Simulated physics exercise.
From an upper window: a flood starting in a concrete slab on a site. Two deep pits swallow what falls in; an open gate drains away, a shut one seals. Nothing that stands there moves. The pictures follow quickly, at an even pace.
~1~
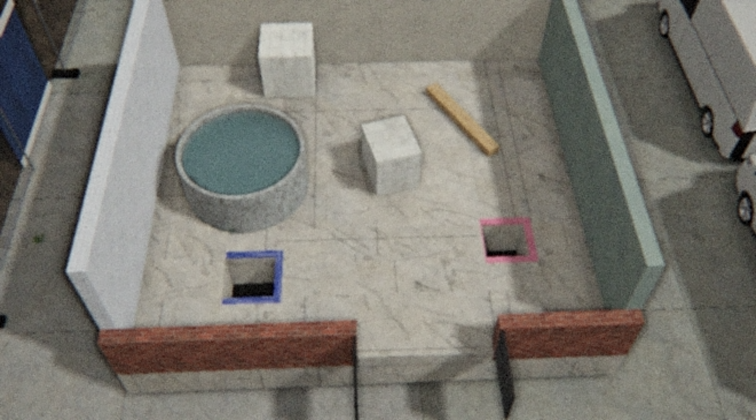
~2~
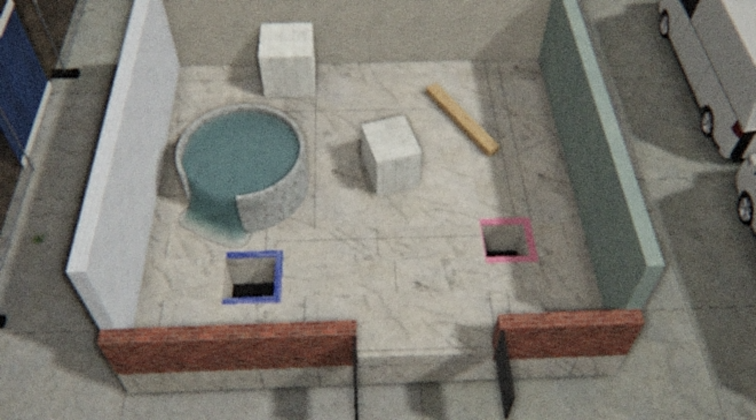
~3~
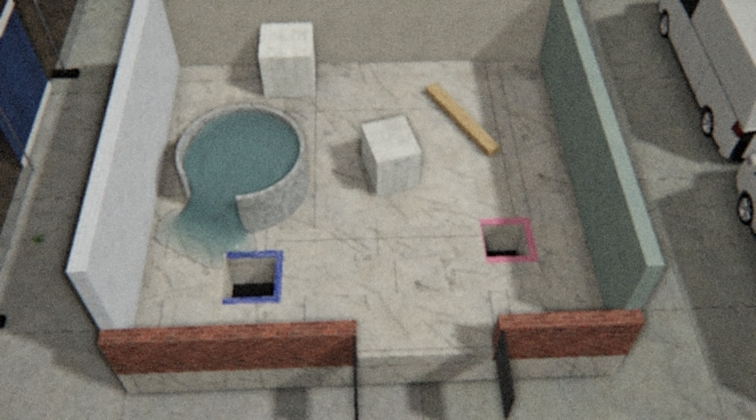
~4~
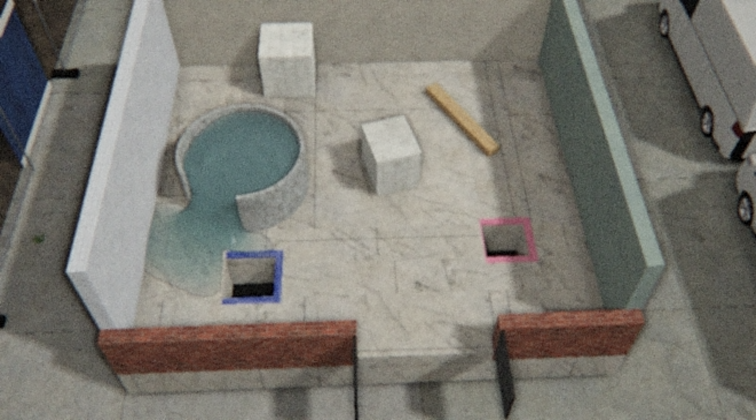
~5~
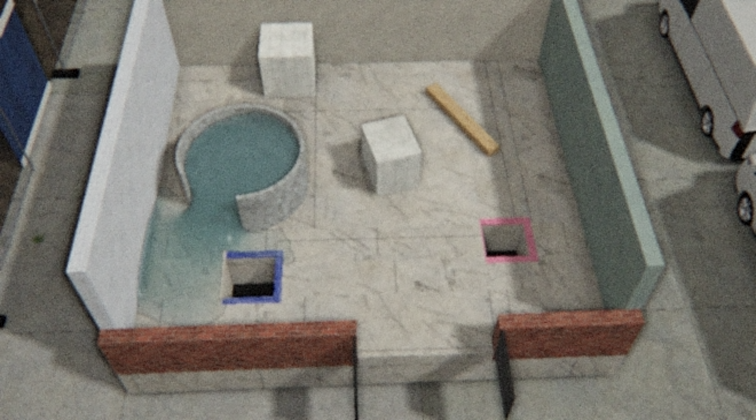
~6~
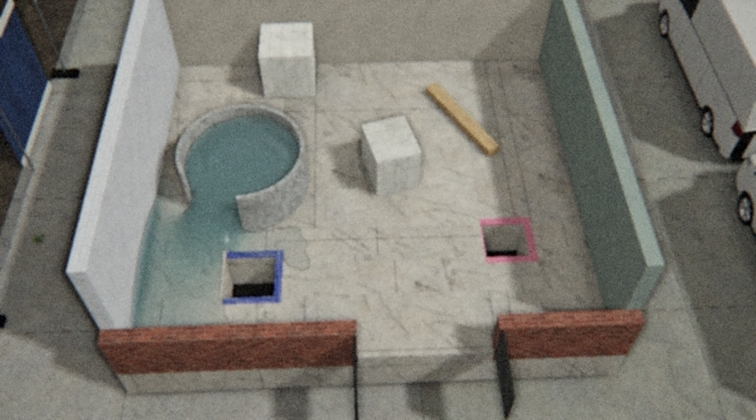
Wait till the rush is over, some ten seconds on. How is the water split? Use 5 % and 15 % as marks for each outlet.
In the end: The gate takes under 5 %; the pink pit takes between 5 and 15 %; the blue pit takes over 15 %.
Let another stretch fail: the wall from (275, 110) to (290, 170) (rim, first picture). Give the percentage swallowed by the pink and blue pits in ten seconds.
Per cent: Pink 25, blue 0.
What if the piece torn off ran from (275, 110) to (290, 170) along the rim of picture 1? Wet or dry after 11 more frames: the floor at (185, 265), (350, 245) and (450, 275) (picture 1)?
As listed: Not flooded, covered, flooded.
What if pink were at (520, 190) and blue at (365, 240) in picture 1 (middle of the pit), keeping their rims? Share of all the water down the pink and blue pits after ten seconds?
Parts in a hundred: Pink 14, blue 12.
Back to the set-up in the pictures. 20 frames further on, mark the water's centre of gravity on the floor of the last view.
Roughly at (258, 240).
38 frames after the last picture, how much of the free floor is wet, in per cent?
Close to 60 %.
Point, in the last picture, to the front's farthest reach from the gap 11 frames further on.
Near (411, 341).
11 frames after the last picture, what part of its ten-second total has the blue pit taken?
Close to 30 %.
A moment on, water covers 10 % of the floor; the gate 0 %, the pink pit 0 %, the blue pit 6 %.
Next, water covers 25 % of the floor; the gate 0 %, the pink pit 0 %, the blue pit 9 %.
Then, water covers 50 % of the floor; the gate 1 %, the pink pit 2 %, the blue pit 16 %.
Later, water covers 60 % of the floor; the gate 2 %, the pink pit 6 %, the blue pit 25 %.
In the end, water covers 80 % of the floor; the gate 3 %, the pink pit 10 %, the blue pit 33 %.
